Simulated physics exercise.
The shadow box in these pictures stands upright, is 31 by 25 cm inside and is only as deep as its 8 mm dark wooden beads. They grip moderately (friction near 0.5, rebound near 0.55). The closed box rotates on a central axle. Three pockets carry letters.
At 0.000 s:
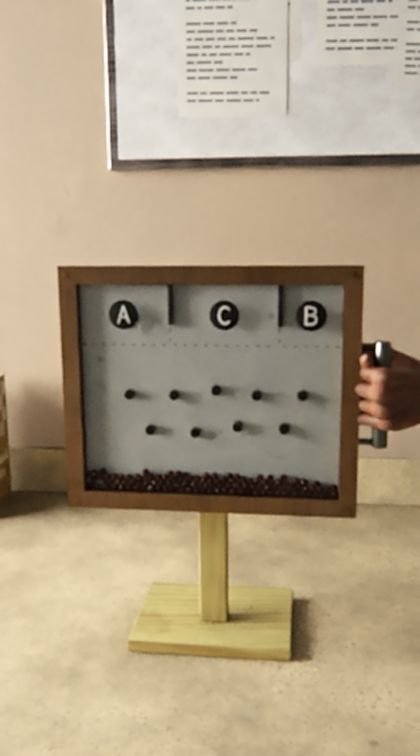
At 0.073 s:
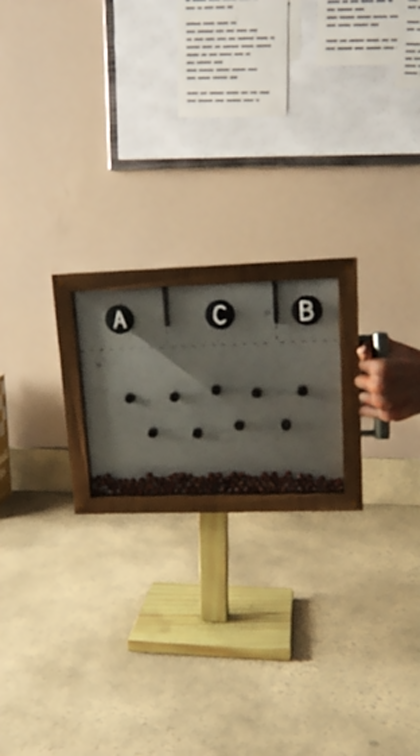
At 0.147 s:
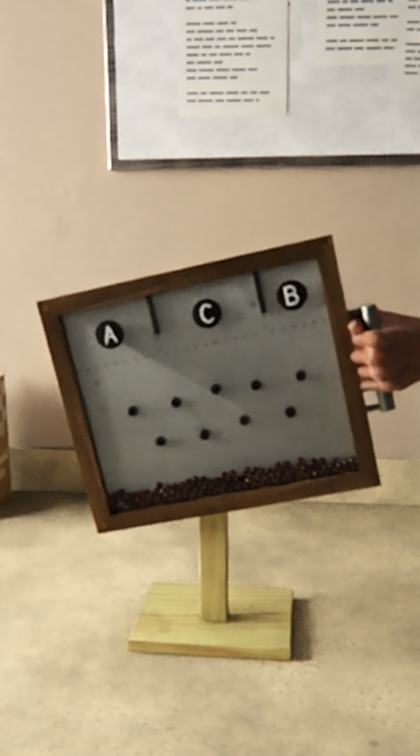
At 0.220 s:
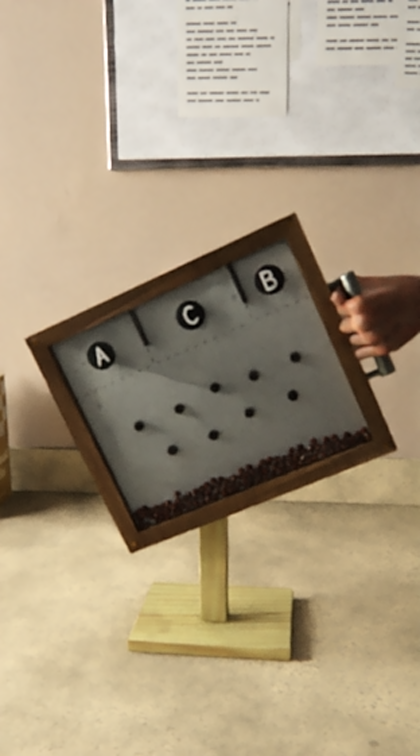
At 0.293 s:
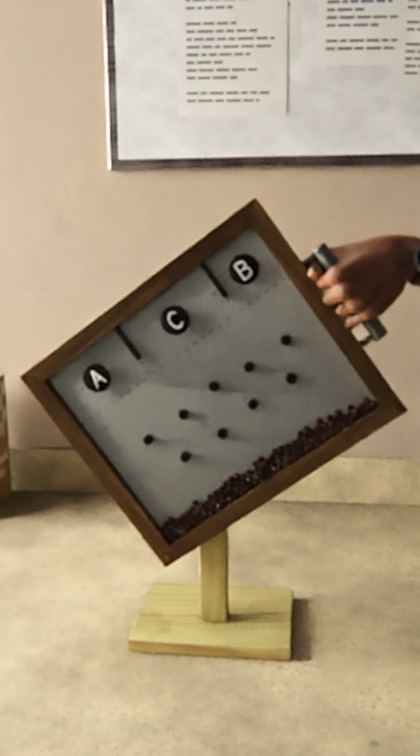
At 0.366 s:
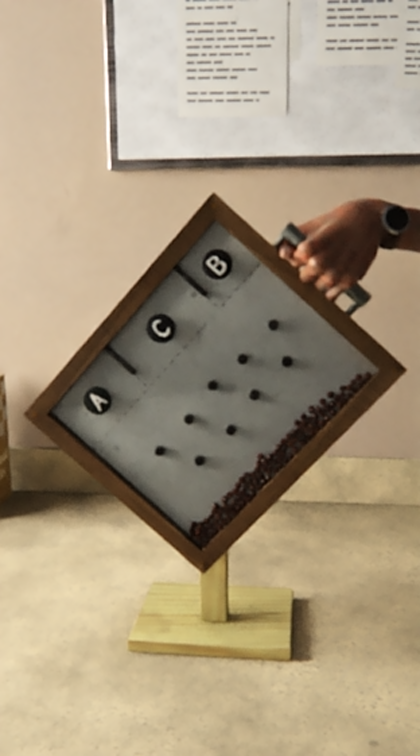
A hand on the handle turns the framed box of dark beads anticlockwise on its stand.
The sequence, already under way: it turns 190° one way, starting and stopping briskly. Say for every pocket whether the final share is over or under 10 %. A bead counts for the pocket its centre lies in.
A: Over; B: Under; C: Under 10 %.
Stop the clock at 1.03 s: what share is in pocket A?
About 60 per cent.
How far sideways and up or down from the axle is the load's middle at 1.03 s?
About 10 cm right and 10 cm below.
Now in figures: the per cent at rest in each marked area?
Pocket A: 95; pocket B: 0; pocket C: 5.
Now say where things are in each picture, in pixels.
In the first frame, level; about 110 beads; load centre (209, 484); top bead (146, 472); A (123, 315), B (312, 316), C (224, 315).
In the second frame, turned 3° anticlockwise; load centre (213, 484); top bead (289, 474); 9 fixed pegs, one at (153, 433).
In the third frame, turned 12° anticlockwise; load centre (228, 483); top bead (352, 460); wall ends (157, 332), (263, 311).
In the fourth frame, turned 24° anticlockwise; load centre (246, 478); top bead (364, 431).
In the fifth frame, turned 36° anticlockwise; load centre (262, 470); top bead (367, 401).
In the sixth frame, turned 48° anticlockwise; load centre (271, 464); top bead (368, 376); A (98, 401), B (217, 264), C (161, 328).
After 0.70 s, it stands 102° anticlockwise; the beads' middle is 8 cm right of and 11 cm below the centre; A 5 %.
After 1.03 s, it stands 156° anticlockwise; the beads' middle is 10 cm right of and 10 cm below the centre; A 60 %.
After 1.31 s, it has come round 190° anticlockwise; the beads' middle is 12 cm right of and 7 cm below the centre; A 95 %.
Settled by 2.3 s, it has come round 190° anticlockwise; A 95 %, B 0 %, C 5 %.
